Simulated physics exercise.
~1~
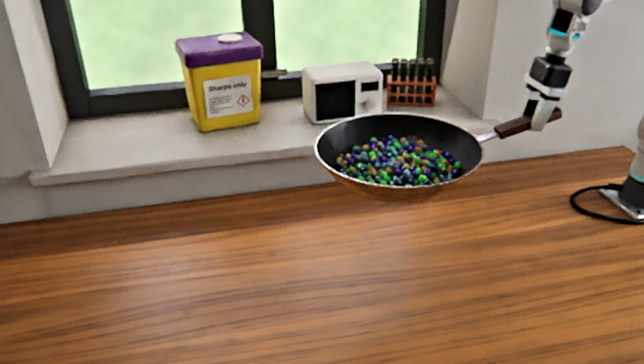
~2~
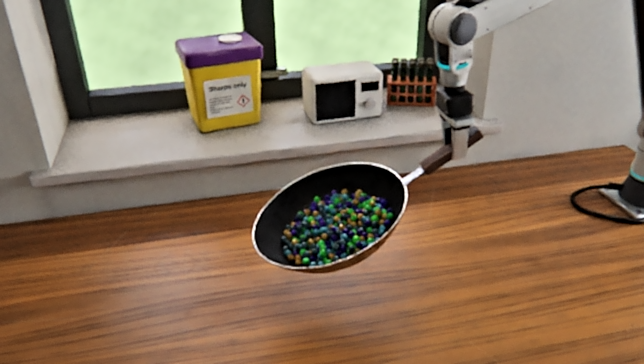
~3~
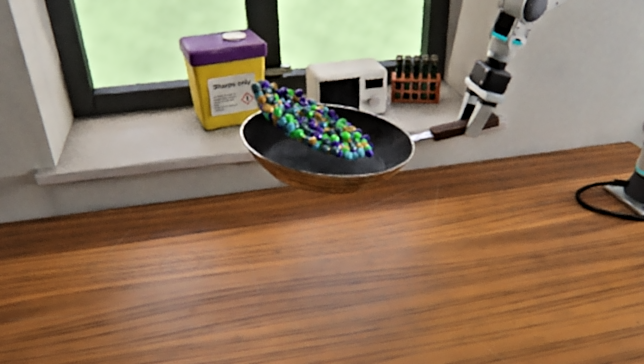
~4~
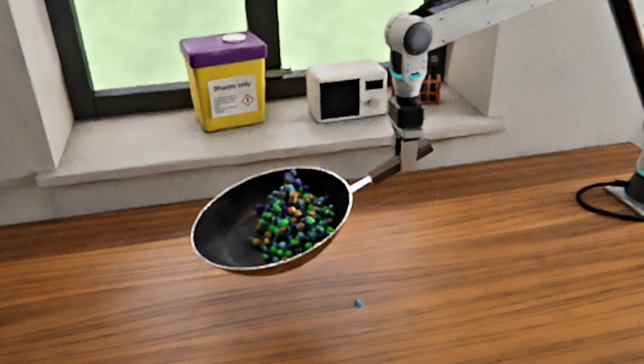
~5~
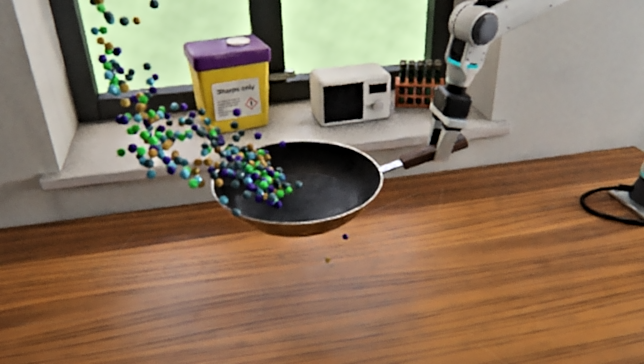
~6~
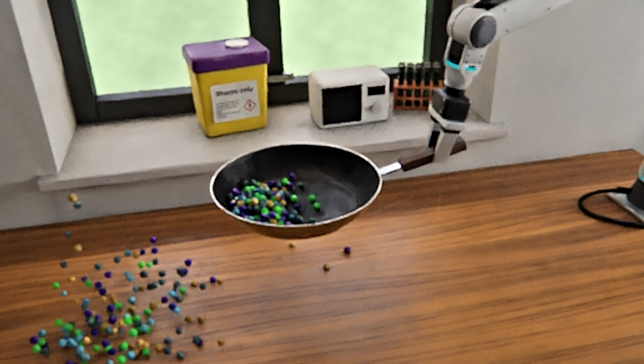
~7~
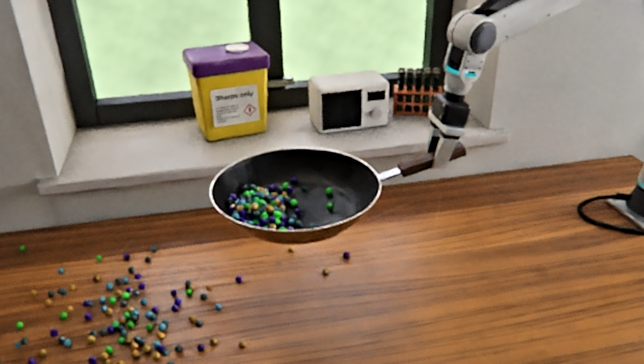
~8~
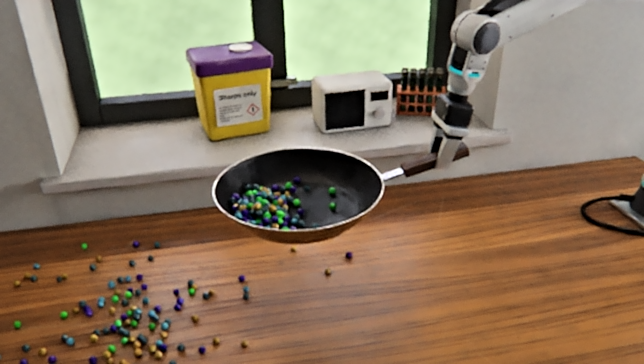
The clip opens on a robot arm holding a frying pan full of small, round, colourful sweets above a wooden table, with a yellow and purple container on the windowsill behind. The arm swings the pan left and down, leaning it, then lifts it so the sweets rise in a slanting mass. It lowers the pan again, leaning, and most land back inside. Another upward toss sends a long stream flying off to the left. Many sweets drop and scatter across the table. The pan ends upright and still, holding a smaller heap, with more sweets spilled than kept.
